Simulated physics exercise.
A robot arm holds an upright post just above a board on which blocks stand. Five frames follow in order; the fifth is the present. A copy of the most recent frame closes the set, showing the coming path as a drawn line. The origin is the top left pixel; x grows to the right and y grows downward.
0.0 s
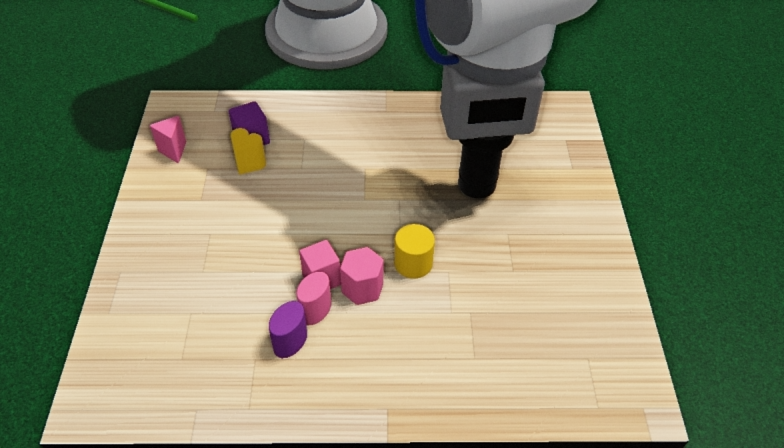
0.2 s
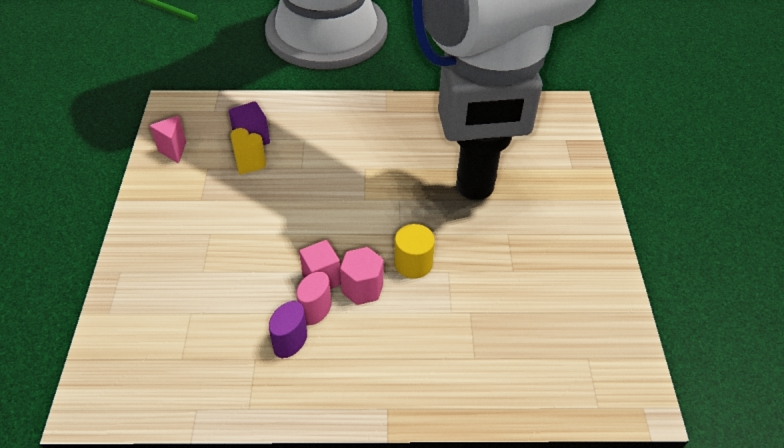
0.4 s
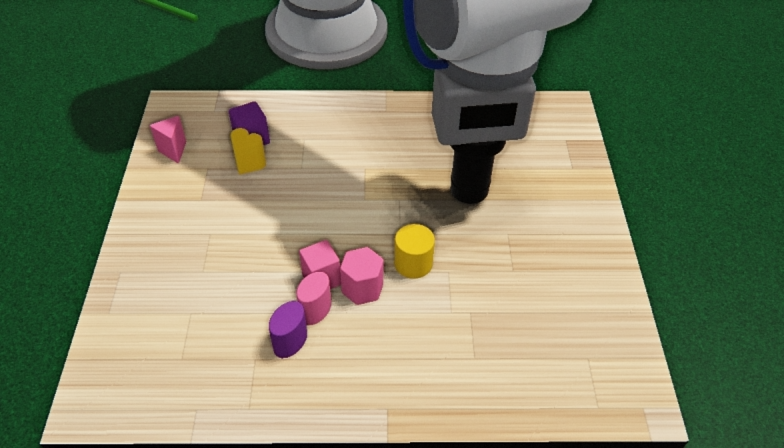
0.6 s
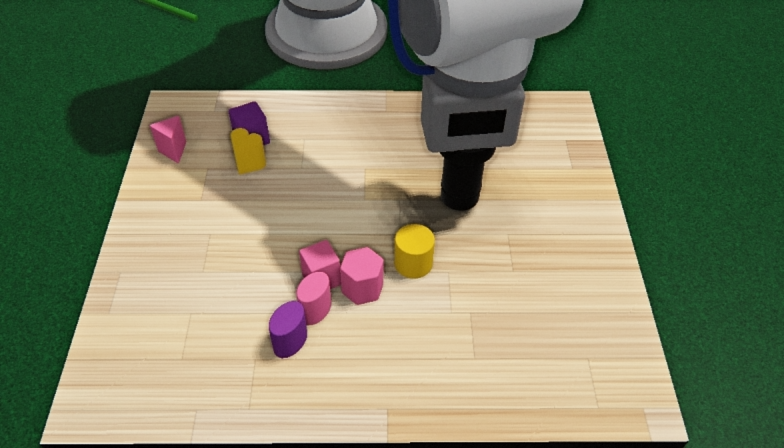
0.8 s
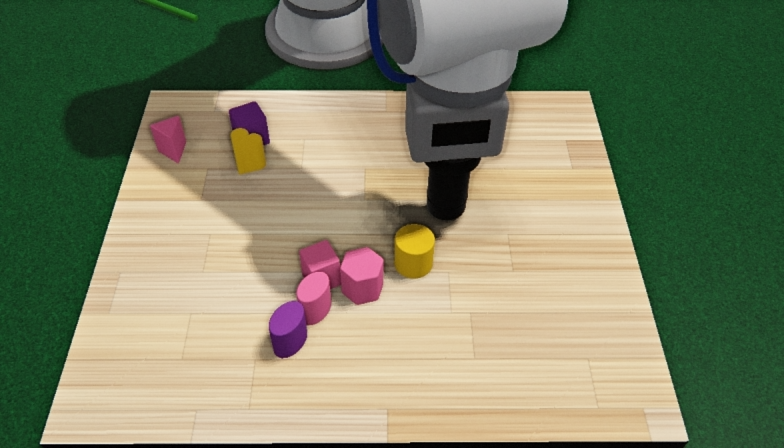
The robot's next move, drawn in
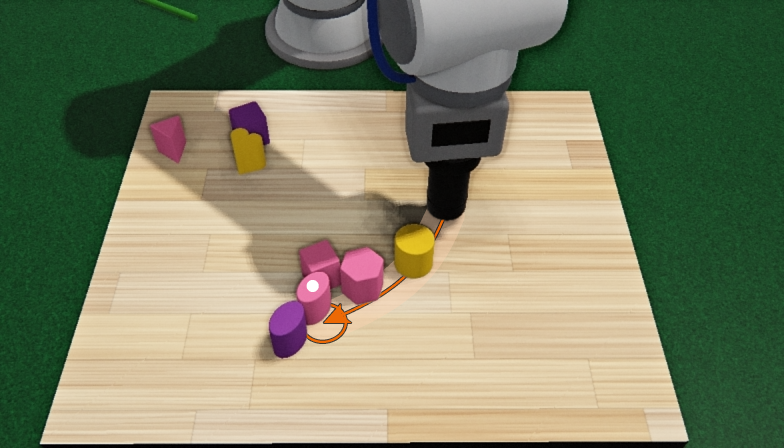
A robot arm holding a black post moved slowly down and to the left over a wooden board, nearing a yellow cylinder, while the pink, purple and yellow blocks all stayed still.
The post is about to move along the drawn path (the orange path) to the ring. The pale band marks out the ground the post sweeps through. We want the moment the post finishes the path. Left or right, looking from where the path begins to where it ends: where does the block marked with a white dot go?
It is pushed towards the right-hand side.
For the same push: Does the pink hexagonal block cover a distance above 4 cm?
The answer is yes.
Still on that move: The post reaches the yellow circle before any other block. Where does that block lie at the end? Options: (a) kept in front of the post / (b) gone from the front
The answer is b.
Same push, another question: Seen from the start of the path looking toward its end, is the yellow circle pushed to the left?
It seems so.
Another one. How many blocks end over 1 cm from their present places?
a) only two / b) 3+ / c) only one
Option b.
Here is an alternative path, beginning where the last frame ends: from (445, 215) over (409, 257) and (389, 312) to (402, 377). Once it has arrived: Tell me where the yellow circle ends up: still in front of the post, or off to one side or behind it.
I expect it to be in front.
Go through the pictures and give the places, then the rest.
In the first picture, post's lower end at (477, 186); purple oval block at (286, 317); pink oval block at (313, 286); pink hexagonal block at (362, 263); yellow circle at (415, 238).
In the second picture, post at (475, 187); blocks still.
In the third picture, post at (469, 191); blocks still.
In the fourth picture, post at (460, 197); blocks still.
In the fifth picture, post at (446, 207); purple oval block at (286, 317); pink oval block at (313, 286); pink hexagonal block at (362, 263); yellow circle at (415, 238).
Drawn move, from (445, 215) over (422, 257) and (381, 295) to (324, 323); the dot is on the pink oval block.
The first path, step by step. One third of the way, post at (423, 250); pink hexagonal block at (357, 266); yellow circle at (399, 259).
Two thirds of the way, post at (380, 288); pink oval block at (302, 284), turned 25° anticlockwise; pink hexagonal block at (337, 285), turned 105° clockwise; yellow circle at (372, 307).
At the end, post at (323, 315); purple oval block at (260, 332), turned 75° anticlockwise; pink oval block at (252, 281), turned 15° clockwise; pink hexagonal block at (275, 300), turned 145° clockwise; yellow circle at (359, 325).
